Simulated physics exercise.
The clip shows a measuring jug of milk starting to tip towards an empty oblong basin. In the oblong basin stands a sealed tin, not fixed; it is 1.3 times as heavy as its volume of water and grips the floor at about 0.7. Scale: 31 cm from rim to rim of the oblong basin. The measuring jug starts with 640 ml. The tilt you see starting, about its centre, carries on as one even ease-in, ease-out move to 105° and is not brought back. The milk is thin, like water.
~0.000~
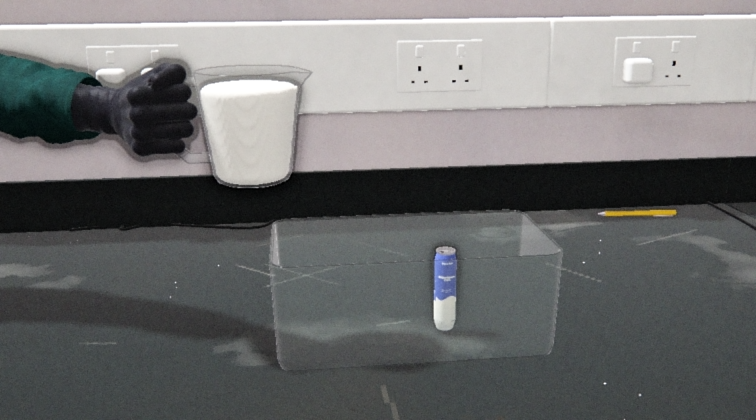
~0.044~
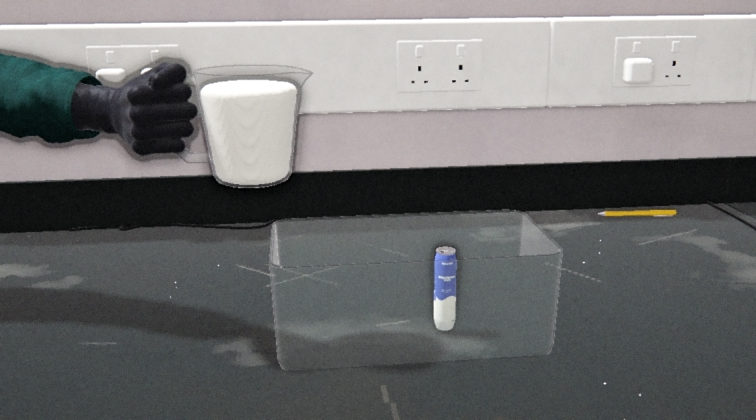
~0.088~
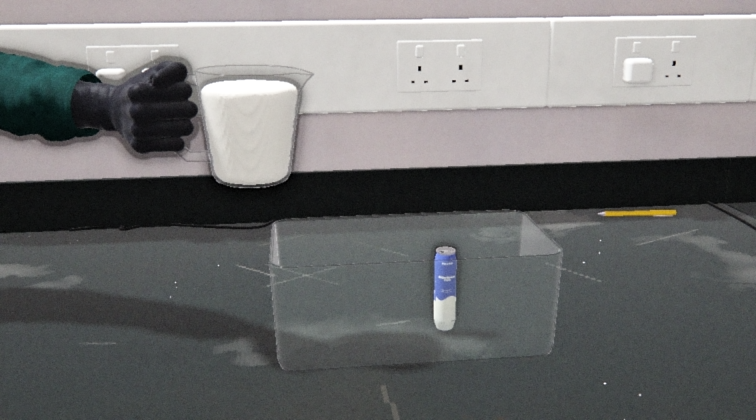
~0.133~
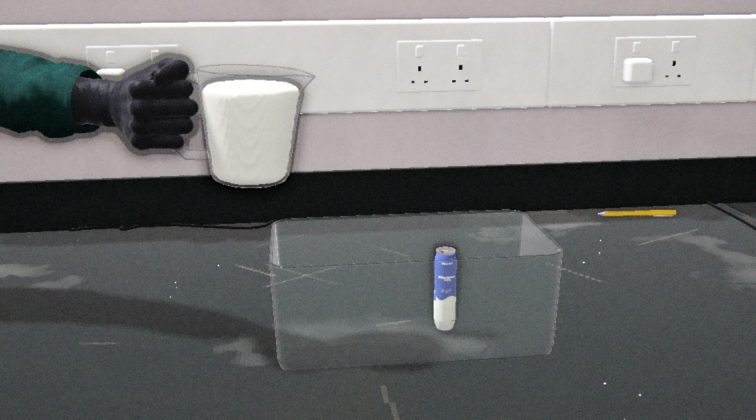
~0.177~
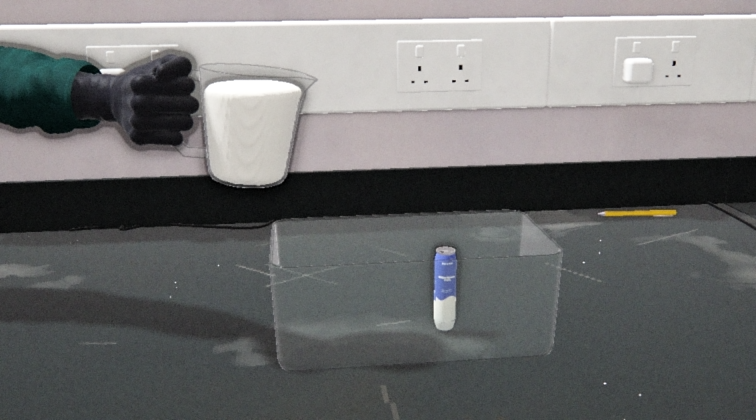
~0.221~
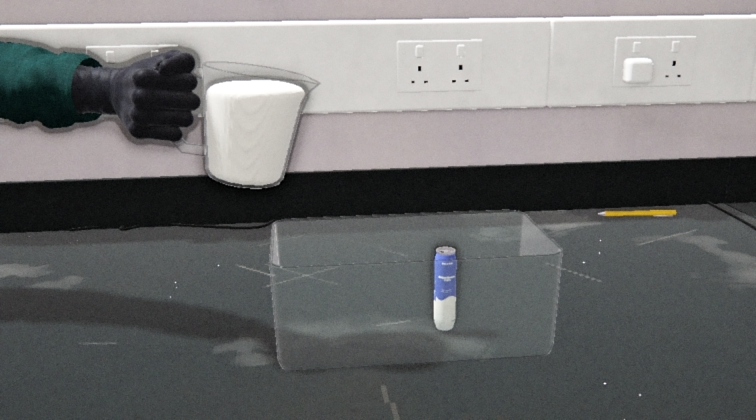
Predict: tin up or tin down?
The tin stays up.
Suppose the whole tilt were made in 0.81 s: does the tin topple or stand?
The tin keeps standing.
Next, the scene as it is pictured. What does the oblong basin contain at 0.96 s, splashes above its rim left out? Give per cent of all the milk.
Near 60 in a hundred.
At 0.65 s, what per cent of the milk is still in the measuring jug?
Near 78 in a hundred.
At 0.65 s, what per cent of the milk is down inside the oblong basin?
Near 5 in a hundred.
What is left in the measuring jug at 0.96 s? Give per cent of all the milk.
Near 22 in a hundred.
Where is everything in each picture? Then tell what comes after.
The first frame shows tilt 0°; pouring edge (313, 71); surface from (201, 88) to (298, 86); the oblong basin's rim runs from (272, 244) to (541, 232); the tin's top is at (446, 254).
The second frame shows tilt 0°; pouring edge (313, 71); surface from (201, 88) to (298, 86).
The third frame shows tilt 2°; pouring edge (314, 73); surface from (202, 87) to (298, 87).
The fourth frame shows tilt 4°; pouring edge (316, 75); surface from (203, 87) to (299, 87).
The fifth frame shows tilt 6°; pouring edge (318, 78); surface from (206, 87) to (302, 88).
The sixth frame shows tilt 9°; pouring edge (321, 82); surface from (208, 88) to (306, 88).
By 0.65 s the tilt is 64° and 78 per cent is still to pour; the tin stands where it began.
By 0.96 s the tilt is 99° and 22 per cent is still to pour; the tin stands where it began.
By 1.28 s the tilt is 105° and 1 per cent is still to pour; the tin stands where it began.
By 1.64 s the tilt is 105° and 0 per cent is still to pour; the tin stands where it began.
At rest the tin stands where it began.
